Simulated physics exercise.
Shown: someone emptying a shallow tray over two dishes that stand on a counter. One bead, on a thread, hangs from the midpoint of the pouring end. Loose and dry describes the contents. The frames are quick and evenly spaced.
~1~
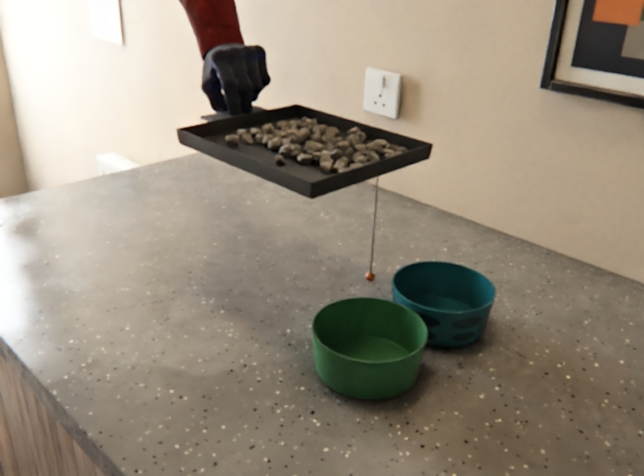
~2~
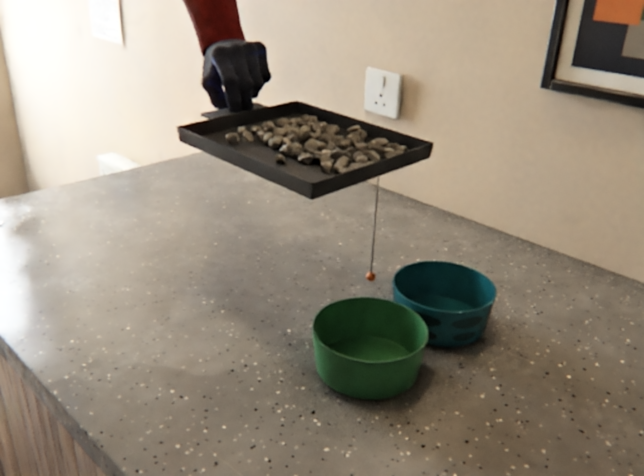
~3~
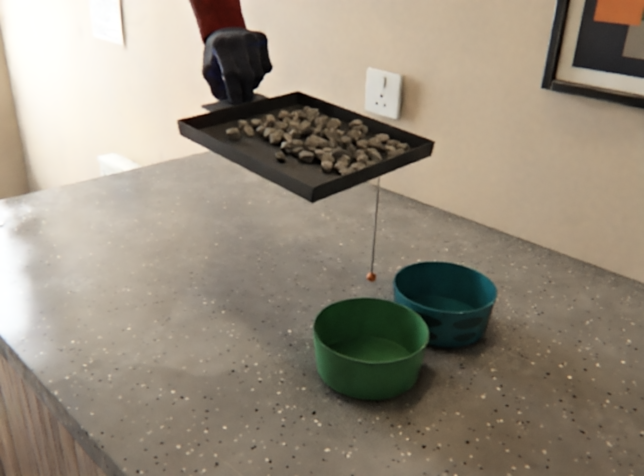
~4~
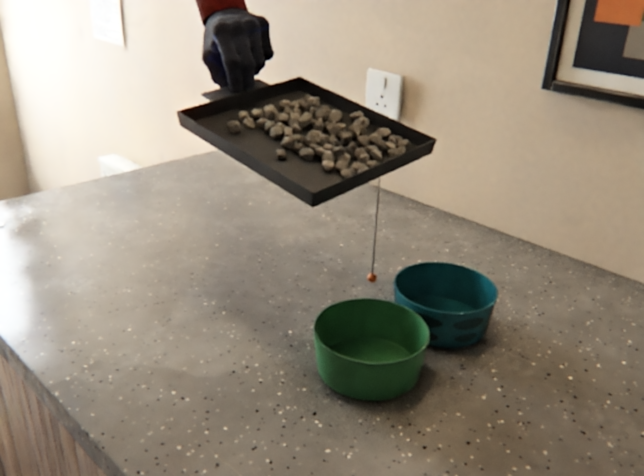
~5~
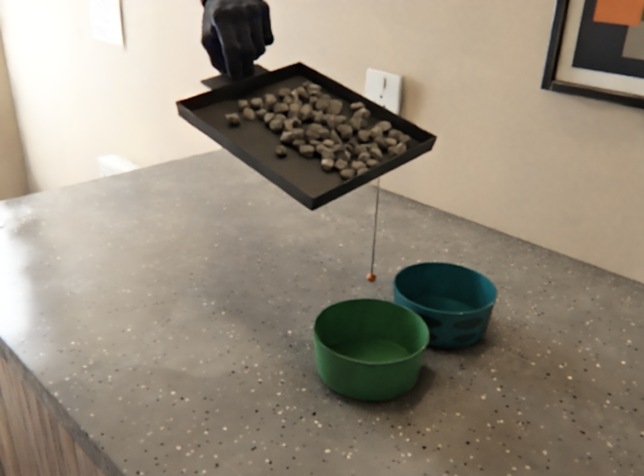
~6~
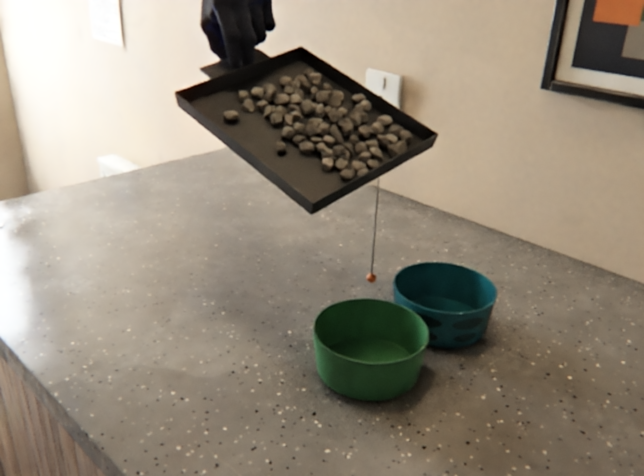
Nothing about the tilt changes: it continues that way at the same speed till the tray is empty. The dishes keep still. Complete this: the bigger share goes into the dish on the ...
Left.
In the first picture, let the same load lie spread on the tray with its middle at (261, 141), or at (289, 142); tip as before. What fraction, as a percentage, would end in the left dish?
First some 50, then 50 per cent.
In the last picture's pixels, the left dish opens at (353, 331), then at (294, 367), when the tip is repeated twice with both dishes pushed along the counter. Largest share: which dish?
First try: The leftmost dish. Second try: The rightmost dish.
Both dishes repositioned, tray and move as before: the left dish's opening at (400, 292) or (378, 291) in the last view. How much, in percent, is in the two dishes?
0 per cent, then 10 per cent.
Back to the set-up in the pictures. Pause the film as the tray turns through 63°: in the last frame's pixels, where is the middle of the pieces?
Look about (332, 159) in the last picture.
Soon, tray tipped steeply; nearly all on the tray; a small part in the air.
A while on, tray tipped past a quarter turn; about half on the tray; about a third in the left dish; a small part outside both; a small part in the air.
Towards the end, tray tipped past a quarter turn; about two thirds in the left dish; about a third outside both.
Finally, tray tipped past a quarter turn; about two thirds in the left dish; none in the right dish; about a third outside both.
